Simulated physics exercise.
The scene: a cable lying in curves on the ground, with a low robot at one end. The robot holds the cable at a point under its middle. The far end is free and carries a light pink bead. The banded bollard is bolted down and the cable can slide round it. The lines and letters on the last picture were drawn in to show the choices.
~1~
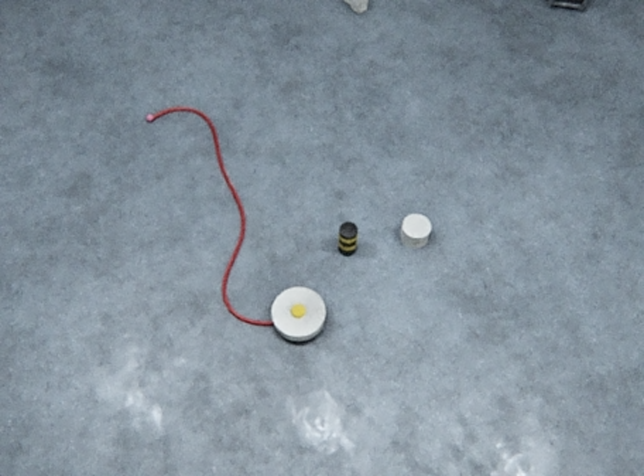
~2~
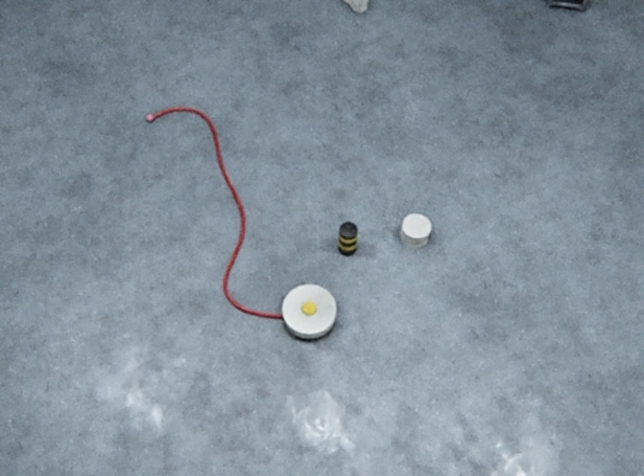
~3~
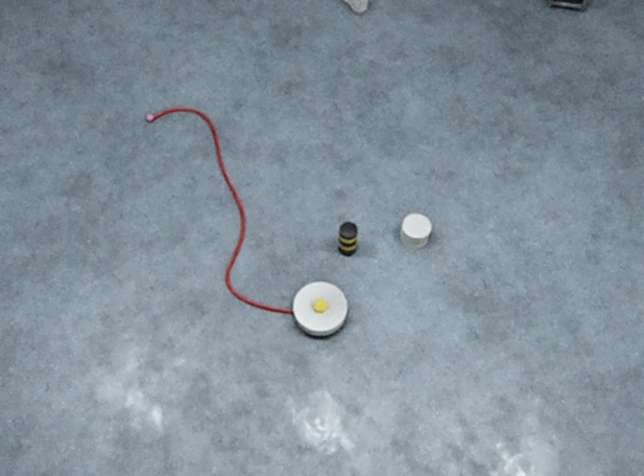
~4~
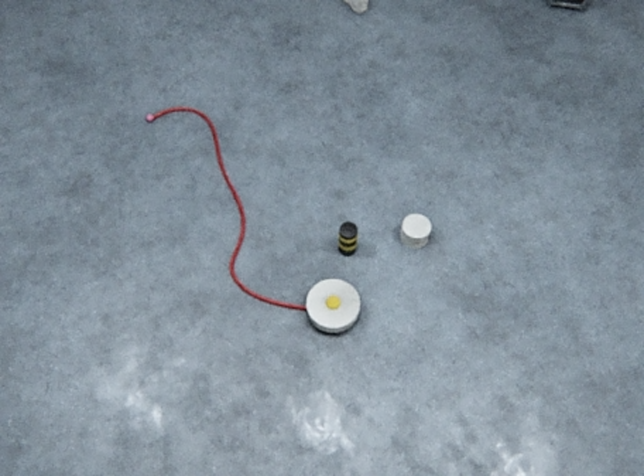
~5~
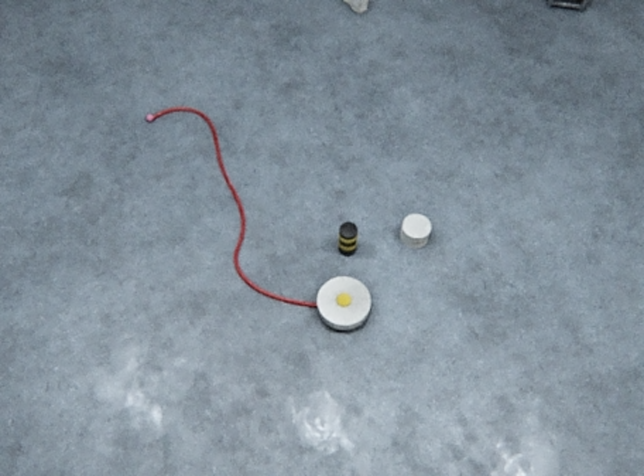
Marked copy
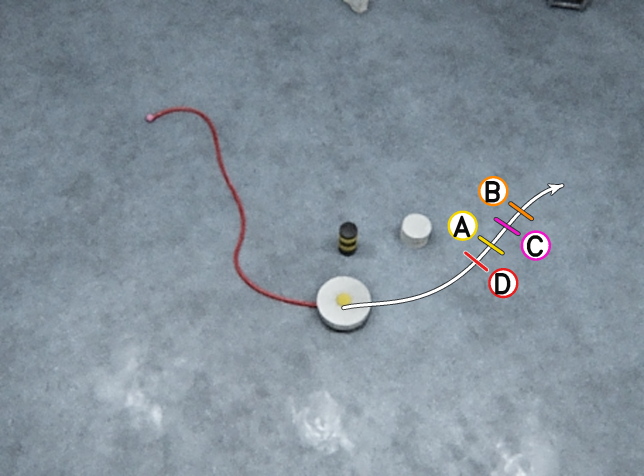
A low round white robot slides a short way right, drawing the red cable's end along.
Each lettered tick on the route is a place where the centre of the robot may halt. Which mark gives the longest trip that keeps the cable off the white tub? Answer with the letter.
It should halt at A.
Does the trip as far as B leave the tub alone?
No.
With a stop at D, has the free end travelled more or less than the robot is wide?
Less.
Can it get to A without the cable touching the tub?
For that mark, yes.
On the marked copy, A at (491, 245); B at (521, 211); C at (507, 226); D at (476, 261); the route from (344, 308) via (473, 264) to (562, 186).
Taking A. A third of the way, robot (406, 296), middle of the cable (245, 204), free end (150, 118).
Two thirds of the way, robot (459, 273), middle of the cable (282, 211), free end (159, 115).
When it is over, robot (493, 241), middle of the cable (309, 230), free end (184, 127); only the bollard has been touched, if anything.
As for the rest, B brings the cable against the tub; C brings the cable against the tub; D is safe but short.
